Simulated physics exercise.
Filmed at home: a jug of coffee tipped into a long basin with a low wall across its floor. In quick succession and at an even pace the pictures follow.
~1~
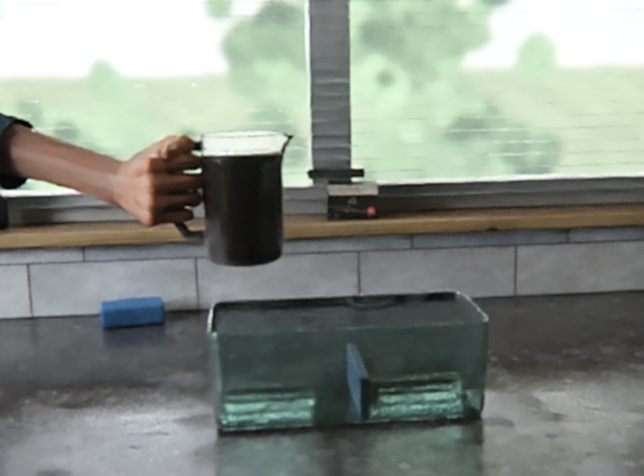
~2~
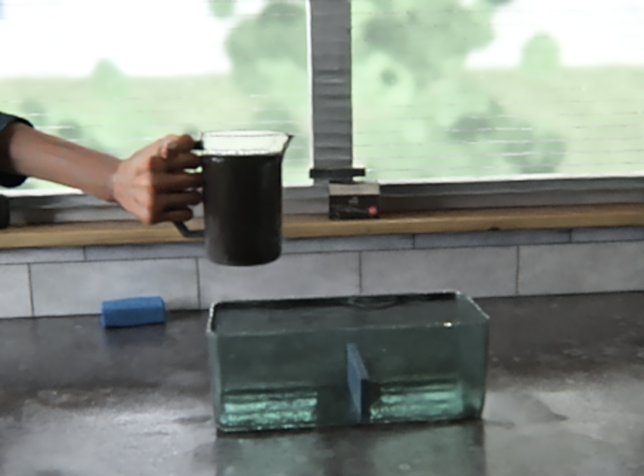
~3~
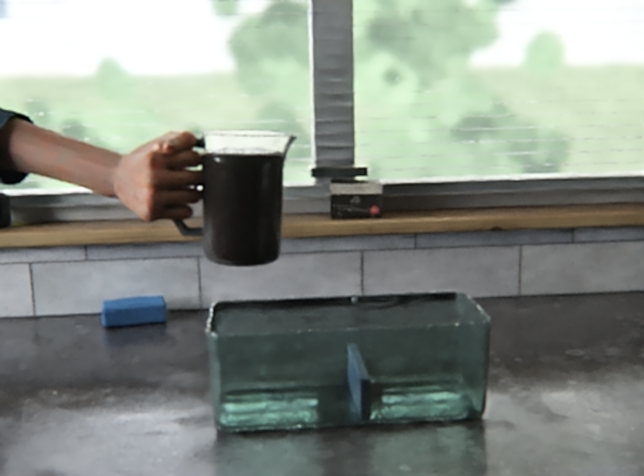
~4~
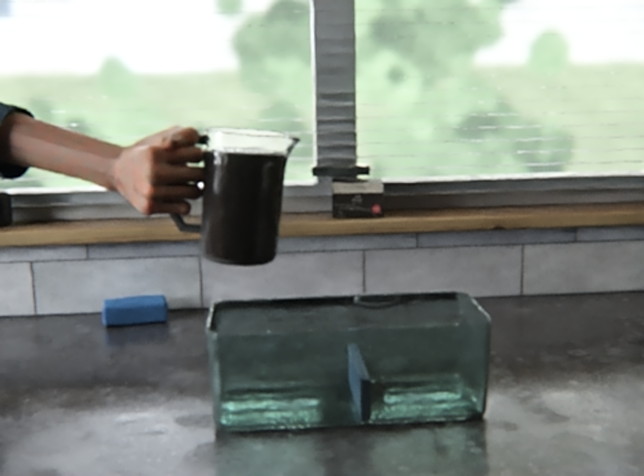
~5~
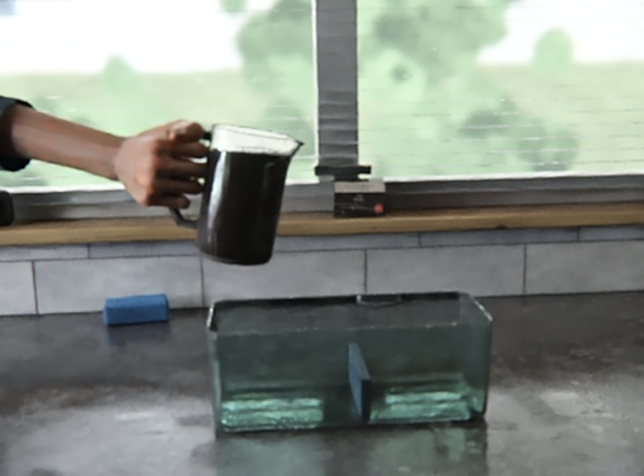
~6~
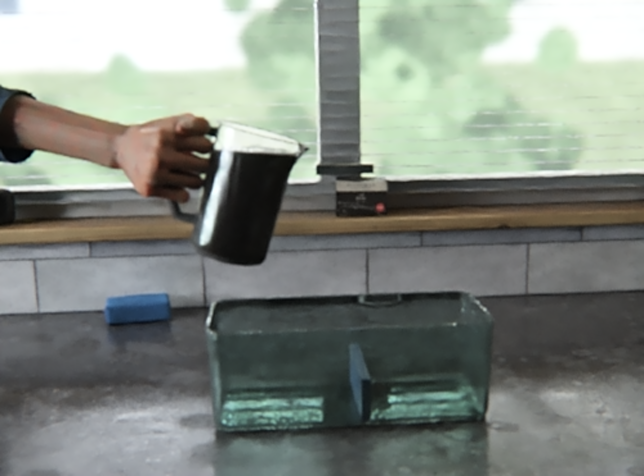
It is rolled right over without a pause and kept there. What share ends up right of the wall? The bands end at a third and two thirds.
The share right of the wall fails to stay within two thirds.
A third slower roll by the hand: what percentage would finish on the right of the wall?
About 80 per cent.
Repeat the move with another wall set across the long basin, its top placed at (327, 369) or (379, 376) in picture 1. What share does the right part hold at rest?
Try 1: Some 95 %; try 2: 40 %.
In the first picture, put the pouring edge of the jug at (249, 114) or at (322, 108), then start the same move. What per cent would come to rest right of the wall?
You'd get 5 percent from the first and 95 percent from the second.
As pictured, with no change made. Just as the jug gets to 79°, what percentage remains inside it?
It keeps around 80 per cent at that angle.
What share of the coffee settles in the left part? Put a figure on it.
That share comes out near 20 percent.
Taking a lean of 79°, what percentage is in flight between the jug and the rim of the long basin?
I'd say some 15 per cent of it.
A moment on, the jug is tipped on its side and 81 per cent is still to pour, 0 is left of the wall and 4 right of it.
Next, the jug is tipped right over and 31 per cent is still to pour, 5 is left of the wall and 43 right of it.
Then the jug is tipped right over and 3 per cent is still to pour, 18 is left of the wall and 75 right of it.
Later the jug is tipped right over and 0 per cent is still to pour, 22 is left of the wall and 76 right of it.
In the end 22 per cent lies left of the wall, 76 right of it and 1 outside.
